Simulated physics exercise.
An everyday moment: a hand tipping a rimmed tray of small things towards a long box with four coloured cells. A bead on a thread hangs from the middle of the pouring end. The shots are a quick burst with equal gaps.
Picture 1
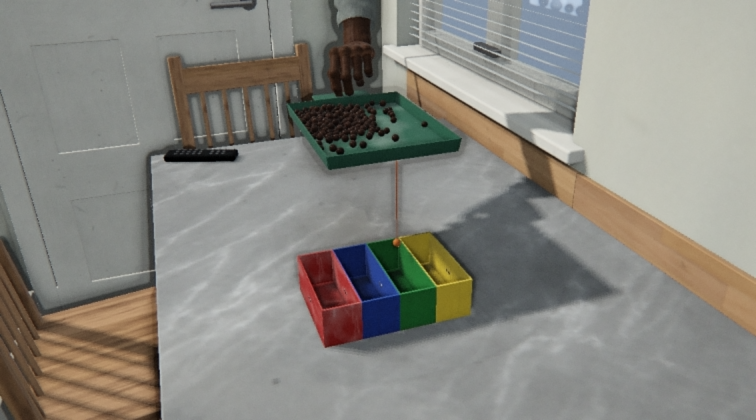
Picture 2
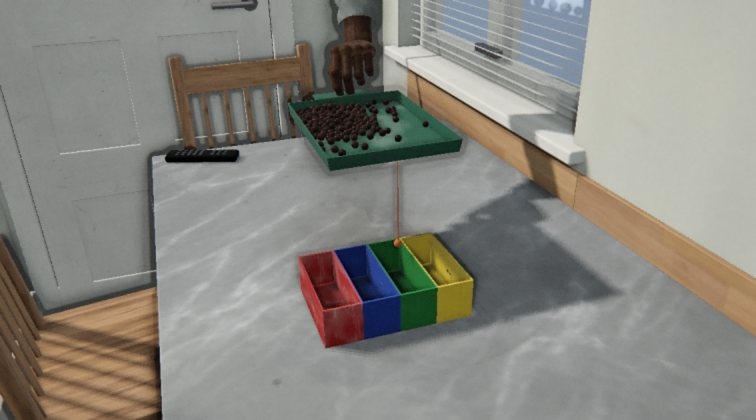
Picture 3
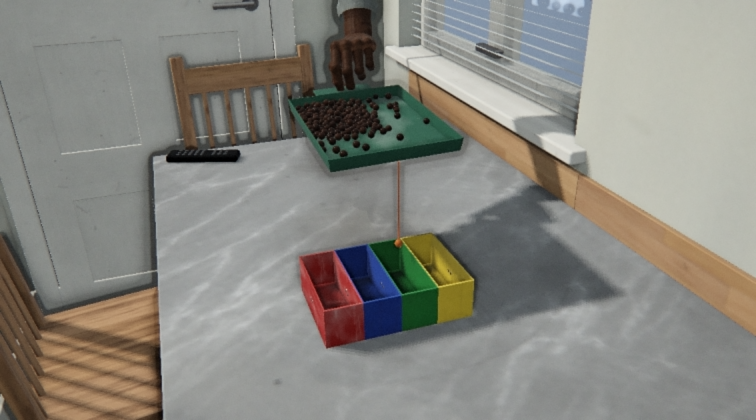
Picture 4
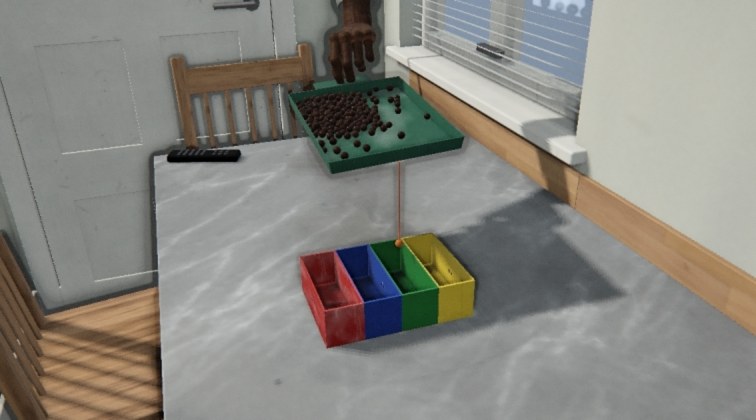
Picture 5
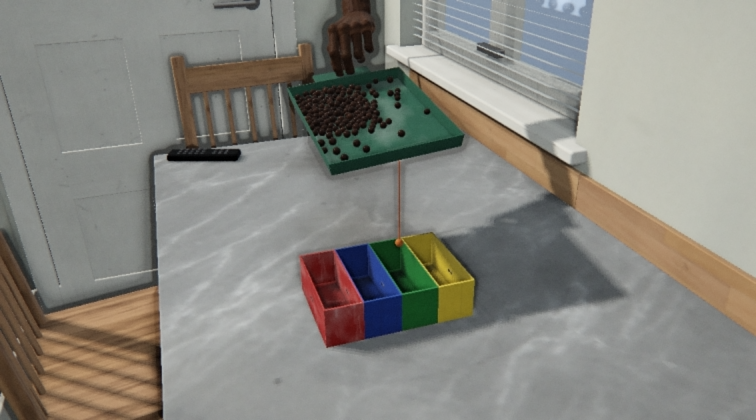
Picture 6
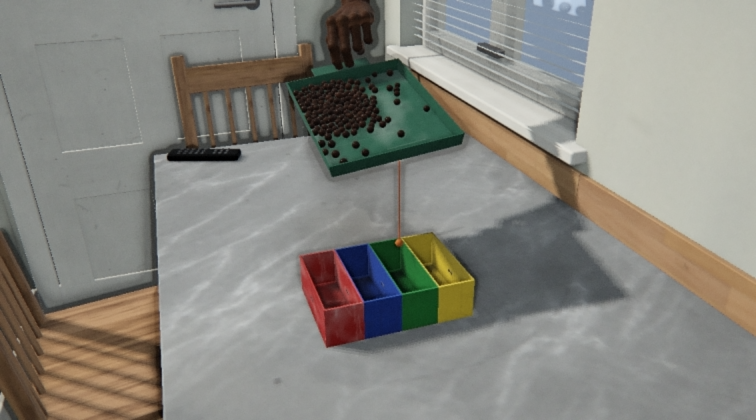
A hand behind a green tray of small brown balls slowly raised its far side, tilting it slightly toward the near left corner, and some balls shifted above a red, blue, green and yellow box.
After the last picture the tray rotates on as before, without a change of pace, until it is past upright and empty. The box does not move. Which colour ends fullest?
The red cell gets the most.
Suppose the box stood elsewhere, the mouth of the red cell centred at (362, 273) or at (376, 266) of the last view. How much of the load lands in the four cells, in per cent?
Near 50 % and 10 %.
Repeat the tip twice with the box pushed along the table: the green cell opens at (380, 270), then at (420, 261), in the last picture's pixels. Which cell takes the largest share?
At the first place the blue cell, at the second that red cell.
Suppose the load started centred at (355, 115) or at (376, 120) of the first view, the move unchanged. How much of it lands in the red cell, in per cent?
First some 60, then 60 per cent.
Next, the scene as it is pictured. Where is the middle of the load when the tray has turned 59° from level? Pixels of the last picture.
Around (345, 139).
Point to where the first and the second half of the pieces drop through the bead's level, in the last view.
The first part at (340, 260); the rest at (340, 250).
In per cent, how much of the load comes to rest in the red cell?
Close to 50 per cent.
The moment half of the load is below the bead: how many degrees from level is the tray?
Roughly 90°.
Just after the last frame, tray tipped steeply; almost all on the tray; just a few in the red cell; just a few falling or outside the box.
A moment on, tray tipped right over; about a tenth on the tray; roughly half in the red cell; roughly a quarter in the blue cell; just a few in the green cell; just a few in the yellow cell; roughly a quarter falling or outside the box.
Further on, tray tipped past a quarter turn; roughly half in the red cell; roughly a third in the blue cell; about a tenth in the green cell; just a few in the yellow cell; about a tenth falling or outside the box.
When it is over, tray tipped past a quarter turn; roughly half in the red cell; roughly a third in the blue cell; about a tenth in the green cell; just a few in the yellow cell; about a tenth outside the box.
